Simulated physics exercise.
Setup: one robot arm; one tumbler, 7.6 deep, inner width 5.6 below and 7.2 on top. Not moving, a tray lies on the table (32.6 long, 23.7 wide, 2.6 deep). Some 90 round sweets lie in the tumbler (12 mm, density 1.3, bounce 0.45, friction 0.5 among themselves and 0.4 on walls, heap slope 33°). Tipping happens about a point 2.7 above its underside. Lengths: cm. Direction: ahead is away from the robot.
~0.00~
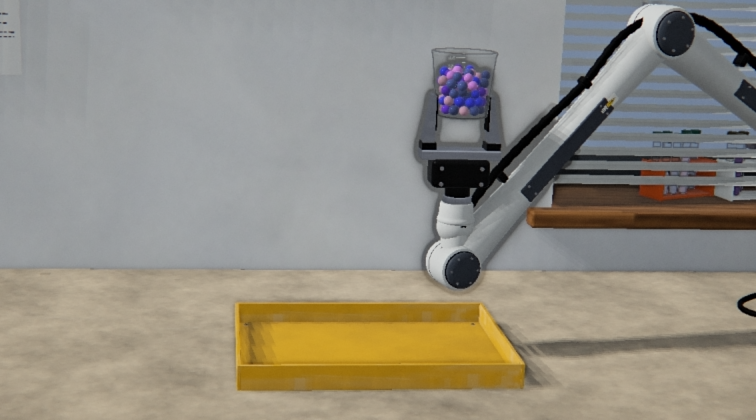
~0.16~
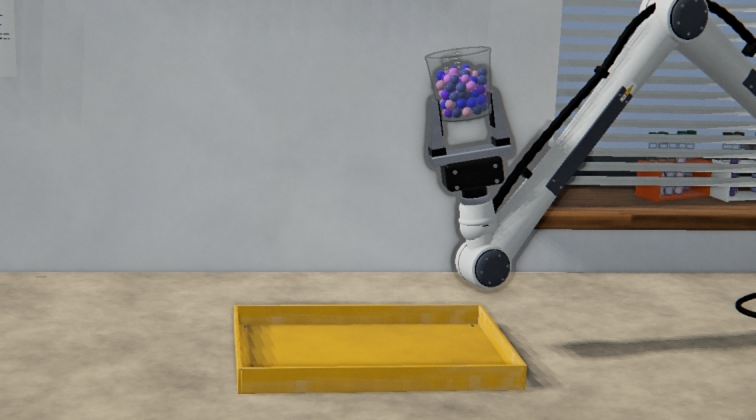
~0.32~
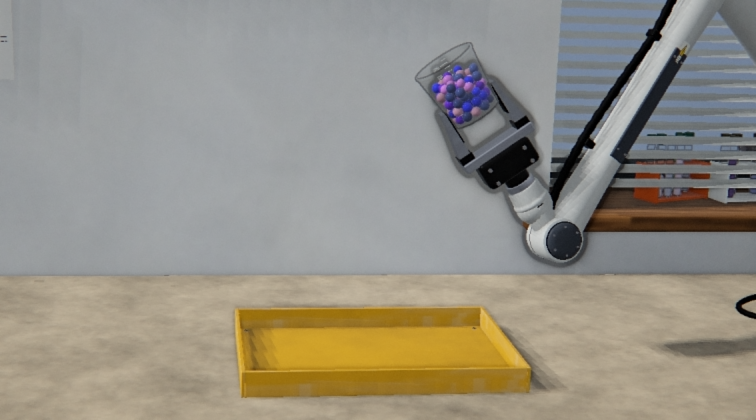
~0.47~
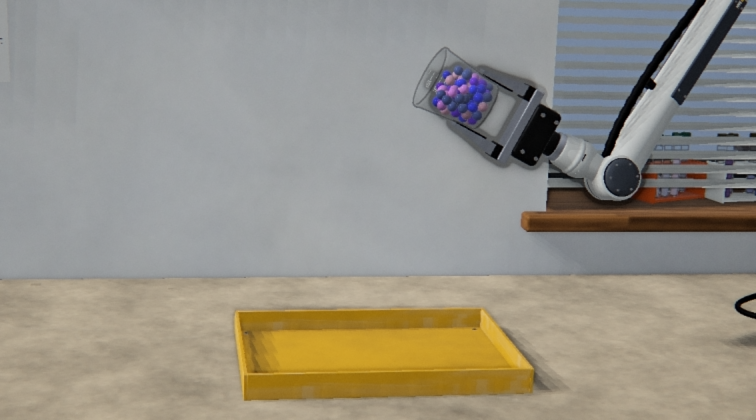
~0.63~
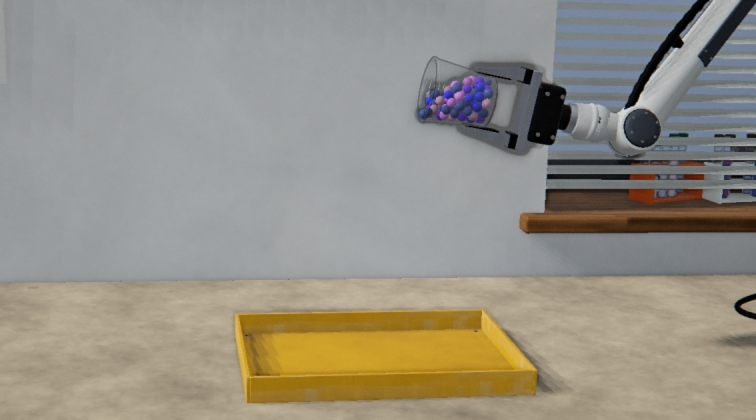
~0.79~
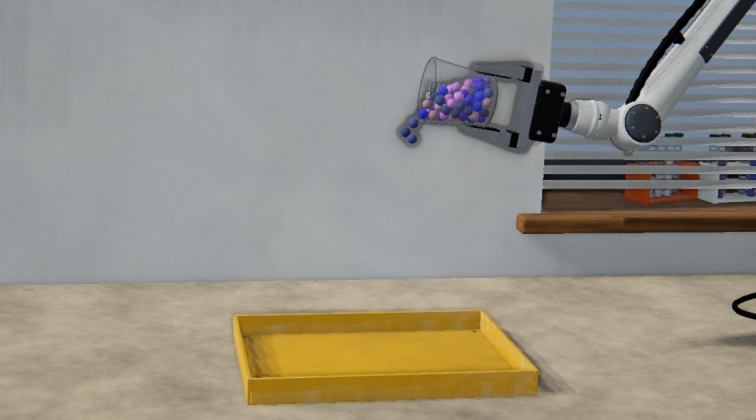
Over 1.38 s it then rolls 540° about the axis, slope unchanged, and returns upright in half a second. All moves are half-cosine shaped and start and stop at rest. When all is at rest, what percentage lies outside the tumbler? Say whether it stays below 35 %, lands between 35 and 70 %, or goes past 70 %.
It lands between 35 and 70 %.
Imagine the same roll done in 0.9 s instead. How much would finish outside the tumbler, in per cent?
About 45 %.
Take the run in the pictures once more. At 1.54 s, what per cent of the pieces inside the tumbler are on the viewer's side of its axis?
75 per cent.
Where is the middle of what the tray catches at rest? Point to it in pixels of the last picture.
Centre: Close to (344, 356).
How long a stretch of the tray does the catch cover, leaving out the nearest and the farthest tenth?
Length of tray covered: Approx. 16 cm.
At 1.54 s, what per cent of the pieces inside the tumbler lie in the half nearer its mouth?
45 %, about.
By 1.54 s, tipped 81°, highest piece 35 above the table; 66 in the tumbler, 15 in the tray, 5 in flight or on a rim.
By 2.29 s, tipped 69°, highest piece 34 above the table; 44 in the tumbler, 40 in the tray, 2 in flight or on a rim.
By 2.87 s, upright, highest piece 35 above the table; 44 in the tumbler, 42 in the tray.
By 3.57 s, upright, highest piece 35 above the table; 44 in the tumbler, 42 in the tray.
Final count, 44 in the tumbler, 42 in the tray. That is 49 % outside the tumbler.
